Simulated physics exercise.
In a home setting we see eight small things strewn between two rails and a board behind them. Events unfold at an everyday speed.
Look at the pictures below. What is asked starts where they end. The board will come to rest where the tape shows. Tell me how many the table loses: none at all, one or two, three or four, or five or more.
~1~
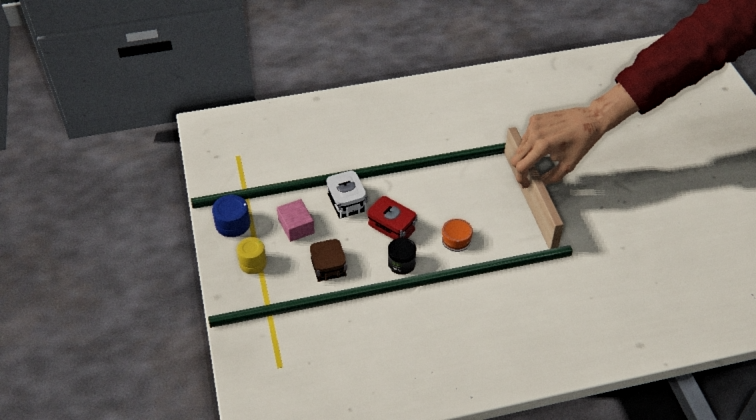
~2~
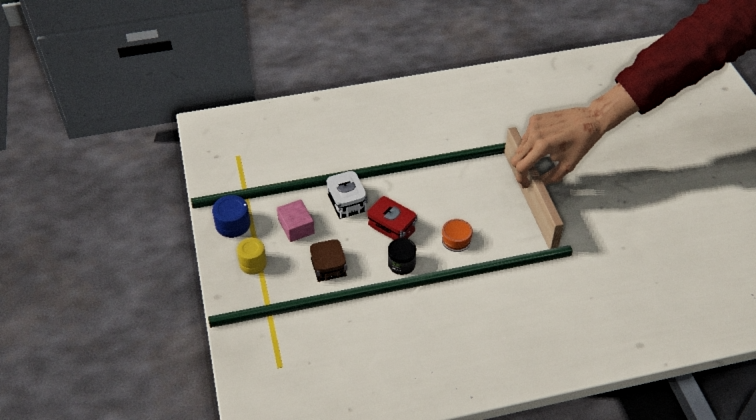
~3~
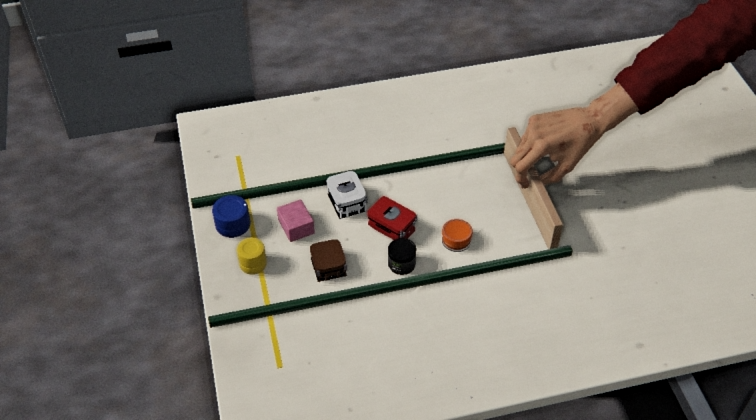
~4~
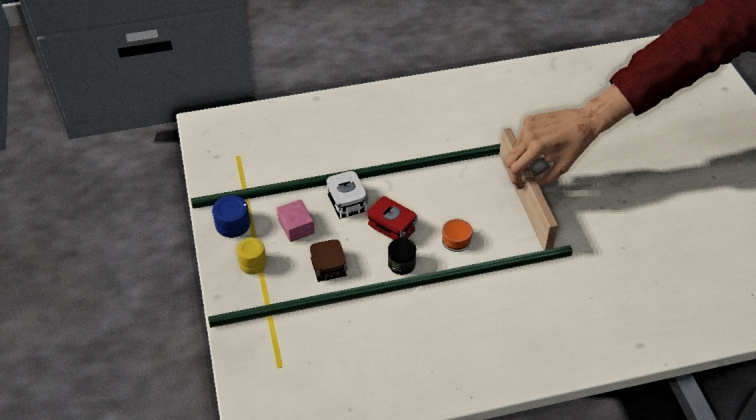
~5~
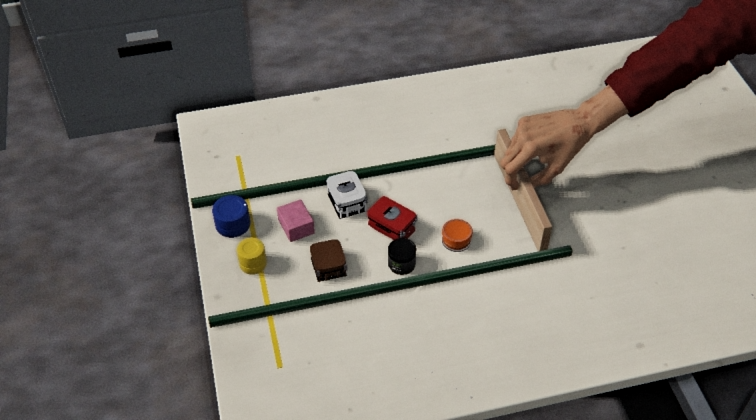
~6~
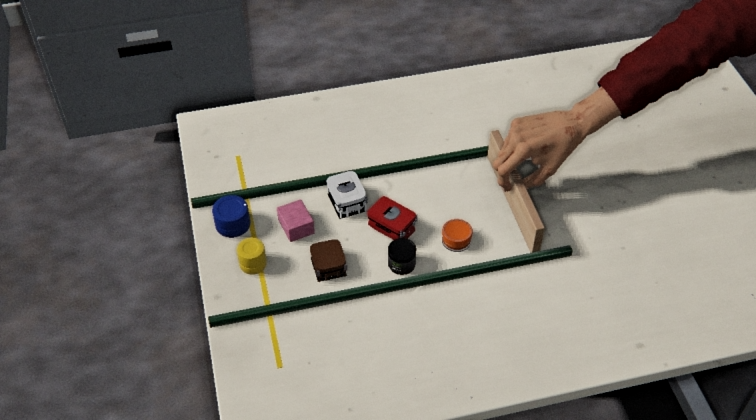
The push knocks just one or two off.
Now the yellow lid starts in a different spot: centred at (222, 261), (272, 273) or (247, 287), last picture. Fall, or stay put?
Try one: It is still there. Try two: It ends up off. Try three: It ends up off.
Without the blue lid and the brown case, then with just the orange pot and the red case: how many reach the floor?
First 0, second 0.
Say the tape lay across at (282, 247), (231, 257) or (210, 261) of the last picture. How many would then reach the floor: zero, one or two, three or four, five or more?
Results per position - zero / three or four / five or more.
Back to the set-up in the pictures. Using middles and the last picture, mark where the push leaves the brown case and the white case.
The brown case stops around (217, 285); the white case around (234, 213).
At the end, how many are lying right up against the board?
4.
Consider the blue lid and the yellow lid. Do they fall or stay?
Obs.: Blue lid down; yellow lid still up.
Soon after, none off yet; blue lid at rest near (232, 216); yellow lid at rest near (252, 256); pink block at rest near (296, 221).
In the end, the number that fall off is one or two; gone, blue lid.
